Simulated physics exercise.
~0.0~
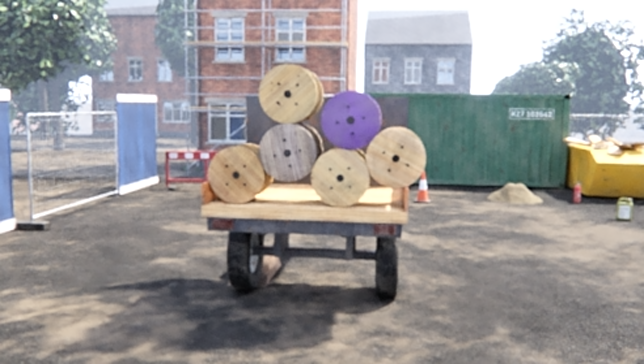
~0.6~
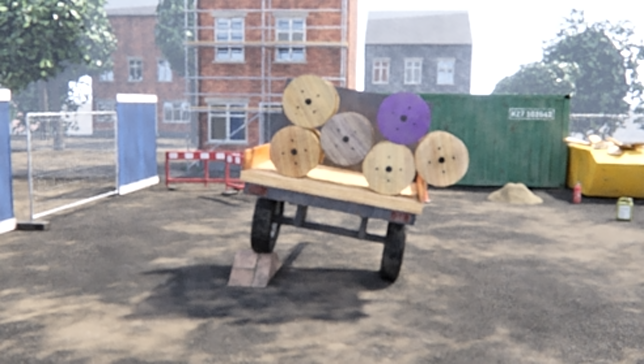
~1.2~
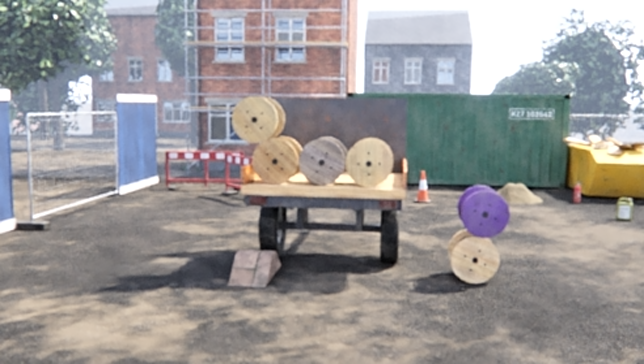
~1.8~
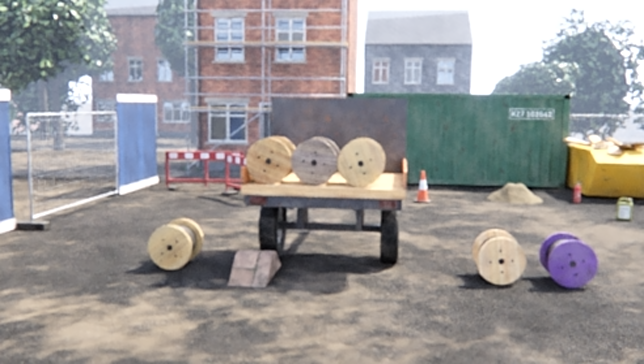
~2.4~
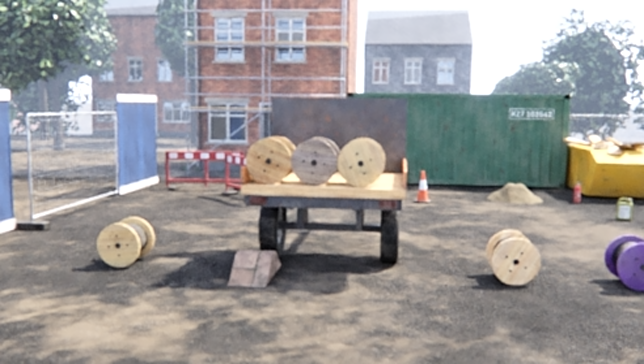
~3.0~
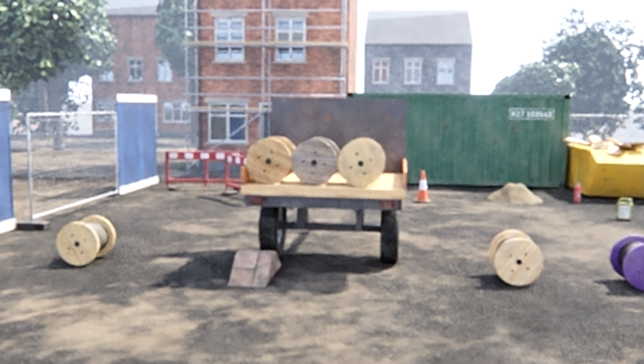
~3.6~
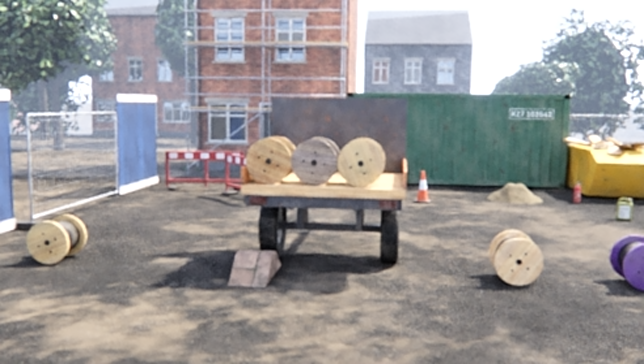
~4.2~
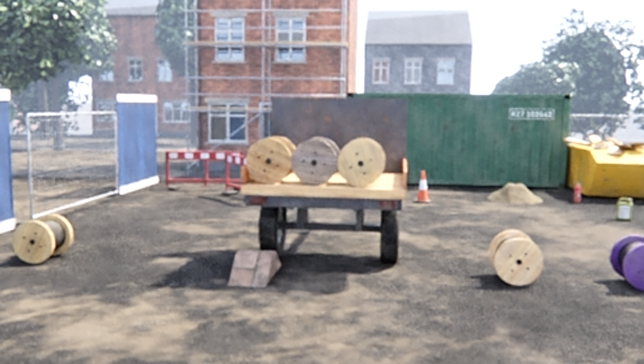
On a building site, a flat trailer stacked with six cable reels tilts as one wheel rides over a small ramp, then levels and stops; the purple reel and a wooden one drop off the right side, another falls left, and three stay aboard as the fallen reels roll to rest.
